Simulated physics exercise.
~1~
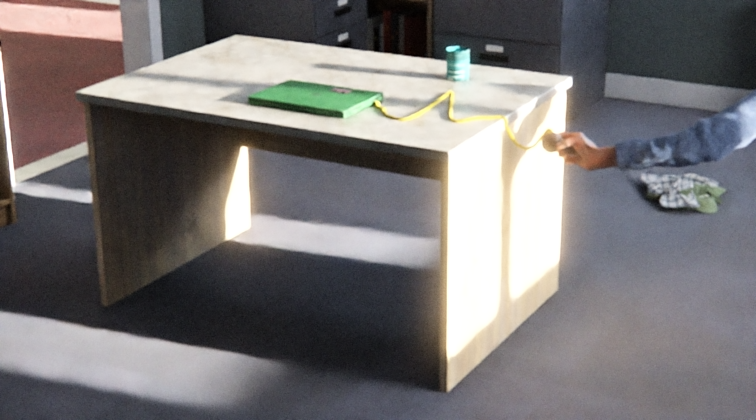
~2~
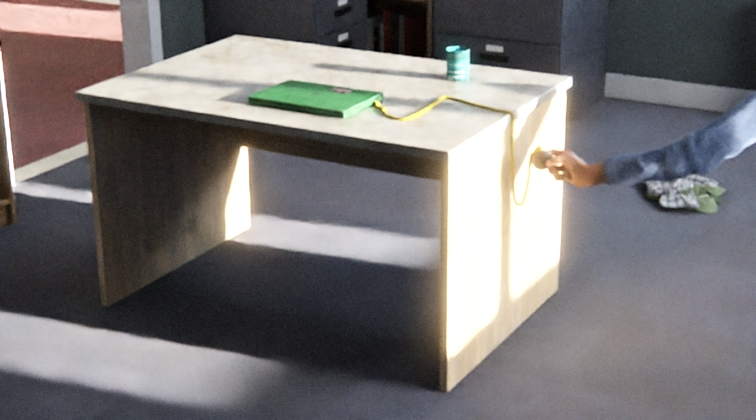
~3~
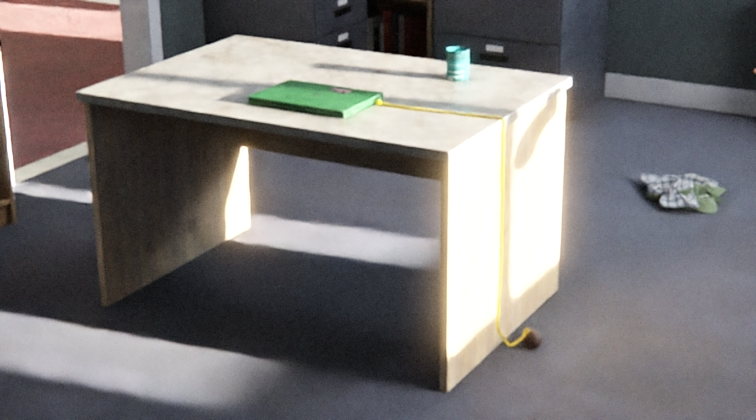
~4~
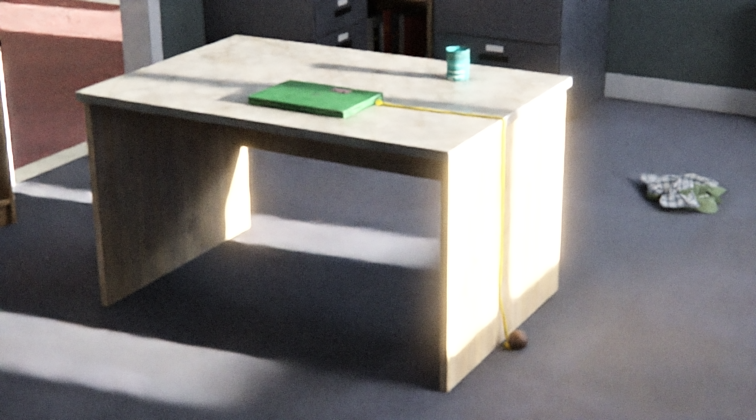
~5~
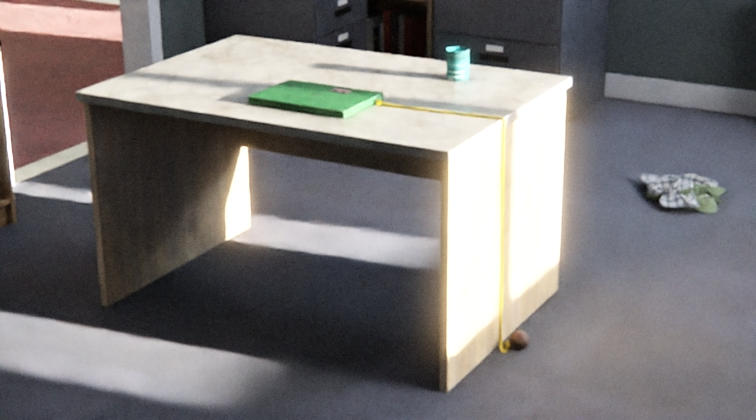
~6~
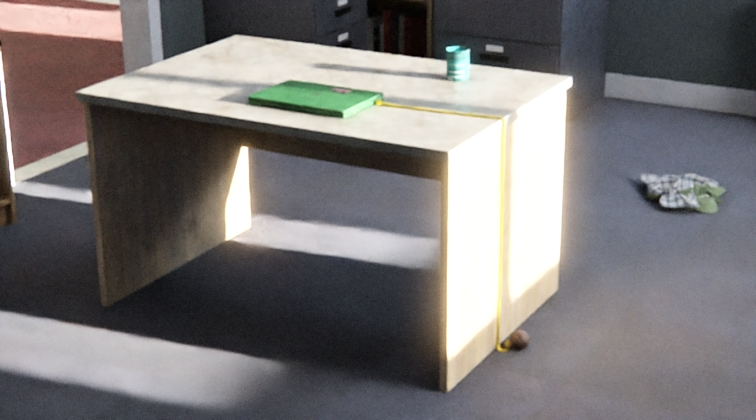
In a sunlit office with dark filing cabinets behind, a pale wooden desk is seen from slightly above. A green laptop lies near the middle of the top, a turquoise cup stands toward the back, and a crumpled green and white item rests on the floor at right. A yellow cord runs from the laptop to a small brown ball held in a hand beyond the right end. The hand lowers the ball and lets go, withdrawing as it drops. The cord straightens down the desk's side, and the ball settles on the floor while laptop and cup stay put.
